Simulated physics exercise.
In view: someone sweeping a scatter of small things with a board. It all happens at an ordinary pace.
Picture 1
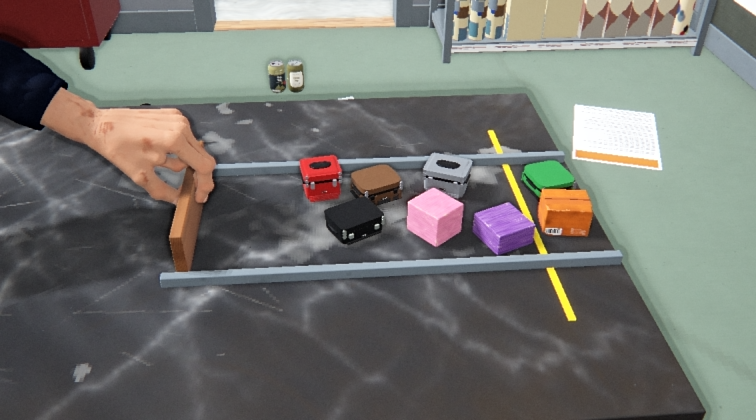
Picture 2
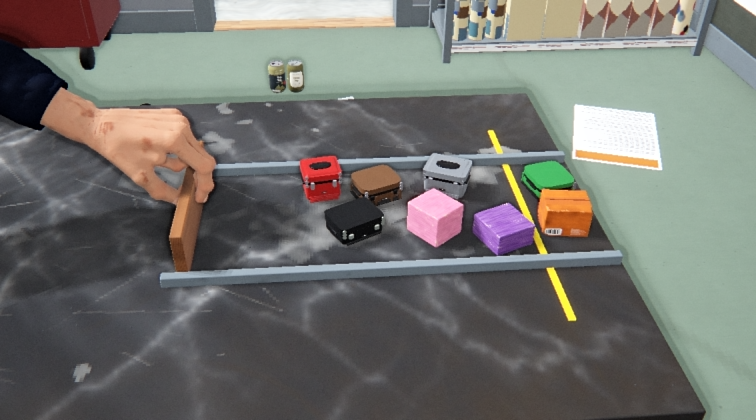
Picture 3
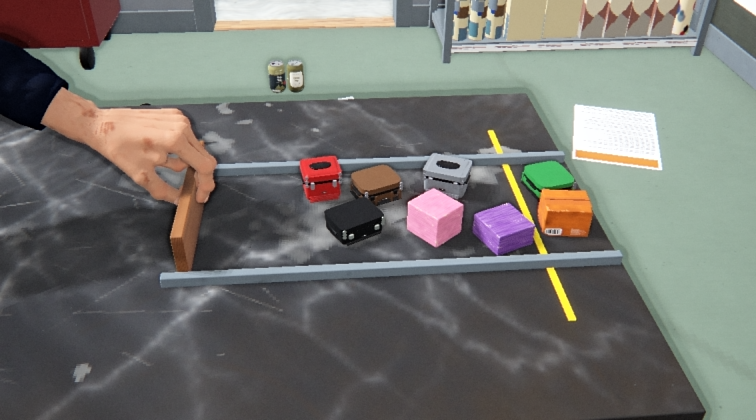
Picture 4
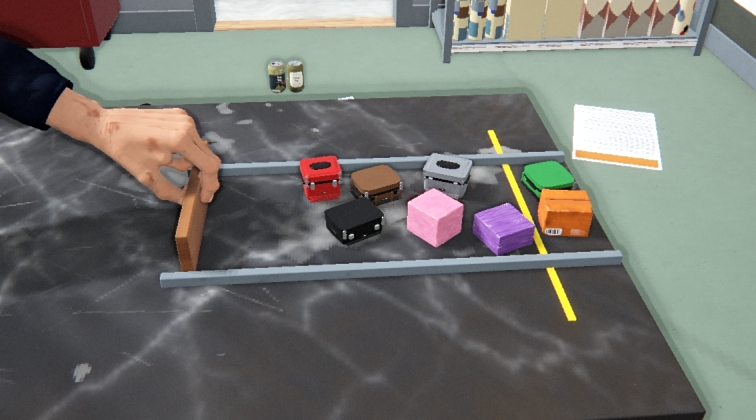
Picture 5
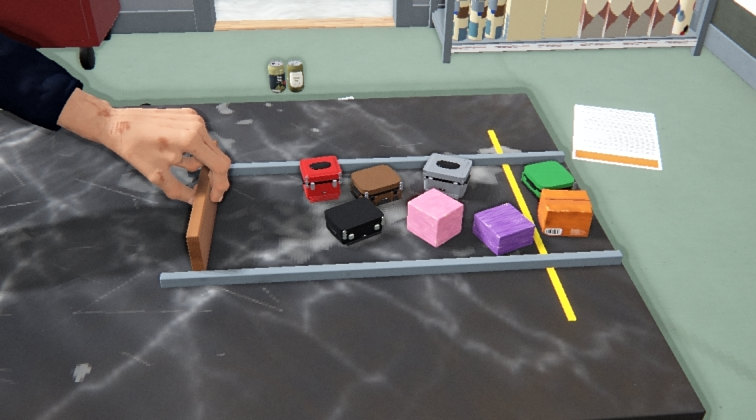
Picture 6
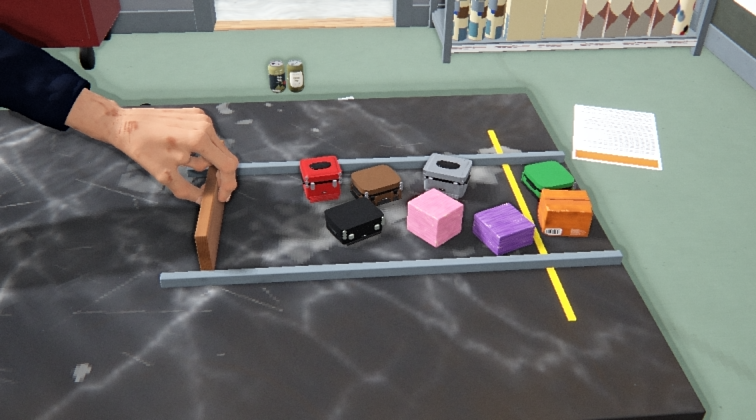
On a dark, marbled tabletop in a room with a green floor, seen from above at a fixed angle, two grey rails run left to right. Between them sit red, brown, grey and green cases along the back, a black case, pink block and purple block nearer, and an orange box beside a yellow strip at right. A hand at left holds a brown board upright, then slides it slightly rightward, touching nothing, while the objects stay still.
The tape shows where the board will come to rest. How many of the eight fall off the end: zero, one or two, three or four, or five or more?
Outcome: The number that fall off is three or four.
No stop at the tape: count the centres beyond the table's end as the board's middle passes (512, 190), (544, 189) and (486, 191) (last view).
Past the end: 4, 6 and 2.
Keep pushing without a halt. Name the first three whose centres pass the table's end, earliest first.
The order is the orange box, then the green case, then the purple block.
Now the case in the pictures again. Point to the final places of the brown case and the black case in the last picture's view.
First (575, 187), then (557, 221).
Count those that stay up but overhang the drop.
That would be 2.
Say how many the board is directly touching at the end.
2 of them.
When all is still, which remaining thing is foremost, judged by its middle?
The pink block ends nearest.
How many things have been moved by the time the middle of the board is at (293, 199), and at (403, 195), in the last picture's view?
By then 0, and 6.
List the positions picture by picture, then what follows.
In the first frame, green case (548, 182); orange box (565, 212); purple block (503, 229); board (191, 204); tape (524, 209).
In the second frame, orange box (565, 213); board (191, 204).
In the third frame, purple block (503, 229); pink block (435, 217).
In the fourth frame, green case (548, 182); grey case (447, 177).
In the fifth frame, orange box (565, 213); black case (354, 223).
In the sixth frame, green case (548, 182); orange box (565, 213); purple block (503, 229); board (214, 203); tape (524, 209).
Early on, none off yet; green case at rest near (548, 182); orange box at rest near (565, 213); purple block at rest near (503, 229).
Finally, the number that fall off is three or four; lost, grey case, purple block, orange box and green case.
